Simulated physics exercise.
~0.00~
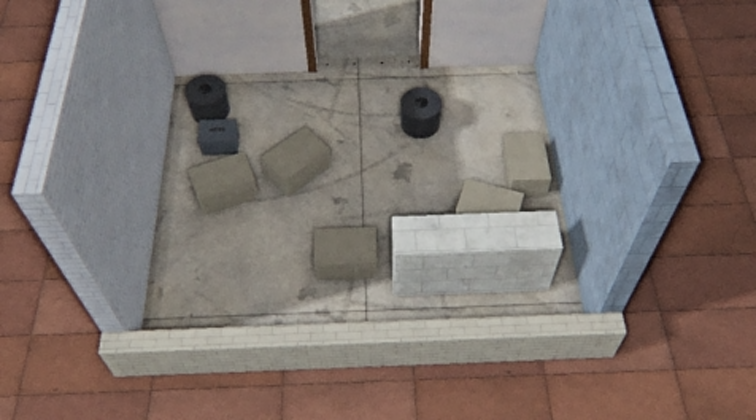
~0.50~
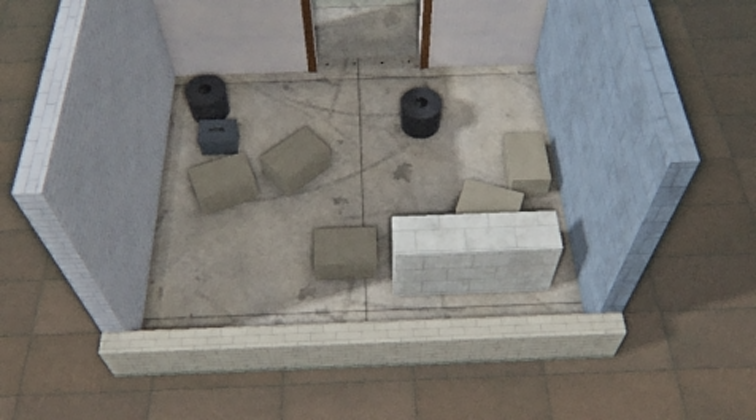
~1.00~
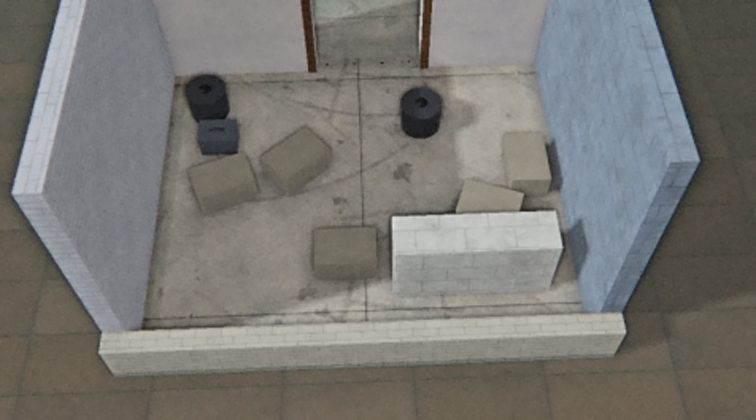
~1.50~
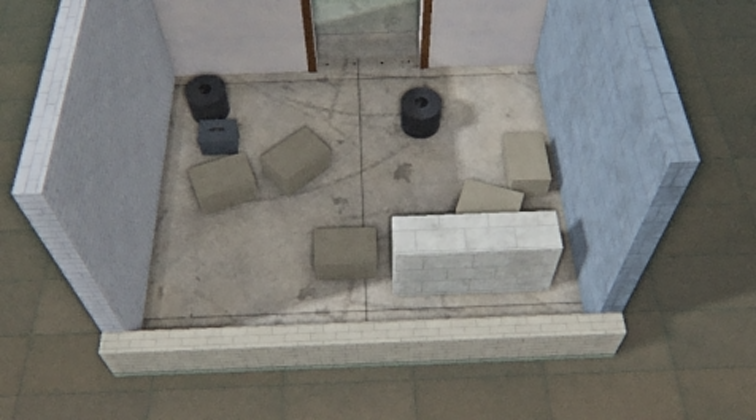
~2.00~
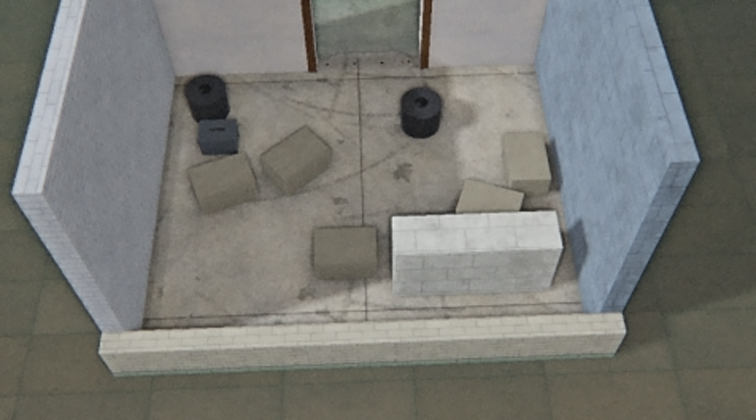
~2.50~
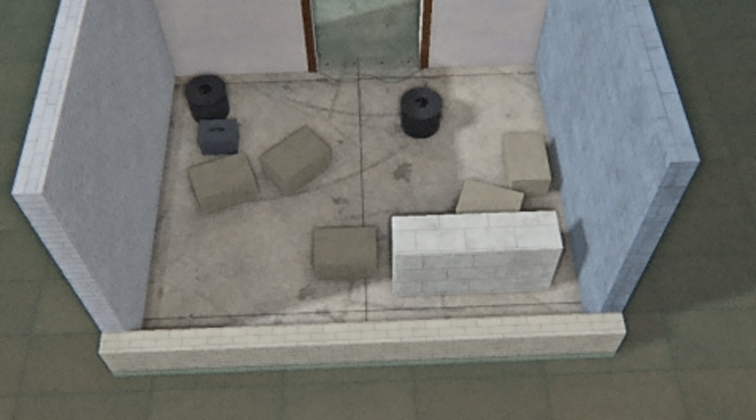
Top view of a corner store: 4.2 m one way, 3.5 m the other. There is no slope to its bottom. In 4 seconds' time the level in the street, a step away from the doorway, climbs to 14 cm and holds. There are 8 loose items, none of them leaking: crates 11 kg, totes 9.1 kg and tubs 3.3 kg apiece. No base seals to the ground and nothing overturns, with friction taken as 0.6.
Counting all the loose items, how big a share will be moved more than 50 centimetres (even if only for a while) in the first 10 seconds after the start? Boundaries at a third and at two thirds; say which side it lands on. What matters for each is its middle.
It lands between a third and two thirds.
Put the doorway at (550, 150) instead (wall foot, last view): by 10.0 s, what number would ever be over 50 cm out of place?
That gives 3 of them.
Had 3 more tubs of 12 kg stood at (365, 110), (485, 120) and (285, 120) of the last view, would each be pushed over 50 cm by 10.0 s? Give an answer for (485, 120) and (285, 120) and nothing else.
Inside the limit, then inside the limit.
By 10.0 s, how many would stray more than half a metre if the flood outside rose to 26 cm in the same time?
You'd get 7 in that case.
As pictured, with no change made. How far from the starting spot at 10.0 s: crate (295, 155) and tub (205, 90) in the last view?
The first is 100 cm from its start, the second 10 cm.
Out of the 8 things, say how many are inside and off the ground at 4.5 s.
0.
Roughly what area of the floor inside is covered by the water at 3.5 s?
I'd estimate close to 1.0 m2.
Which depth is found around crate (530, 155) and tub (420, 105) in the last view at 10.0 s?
Some 5 cm at the first, some 6 cm at the second.
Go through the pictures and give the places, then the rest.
A crate at (345, 246) rests on the ground; a tote at (217, 130), on the bottom; 0.0 m2 under water; 0 of 8 have shifted, in the first picture.
A crate at (345, 246) rests on the ground; a tote at (217, 130) rests on the ground; water covers 0.0 m2; 0 of 8 have shifted, in the second picture.
A crate at (345, 246), on the bottom; a tote at (217, 130), on the bottom; 0.0 m2 under water; 0 of 8 have shifted, in the third picture.
A crate at (345, 246) rests on the ground; a tote at (217, 130) rests on the ground; 0.0 m2 under water; 0 of 8 have shifted, in the fourth picture.
A crate at (345, 246), on the bottom; a tote at (217, 130) rests on the ground; 0.0 m2 under water; 0 of 8 have shifted, in the fifth picture.
A crate at (345, 246) rests on the ground; a tote at (217, 130) rests on the ground; 0.1 m2 under water; 0 of 8 have shifted, in the sixth picture.
After 3.5 s 0 of 8 are over 50 cm from their spots; 0 afloat.
After 4.5 s 0 of 8 are over 50 cm from their spots; 0 afloat.
After 7.0 s 1 of 8 are over 50 cm from their spots; 1 afloat.
After 10.0 s 4 of 8 are over 50 cm from their spots, and 4 have been at some point; 3 afloat.
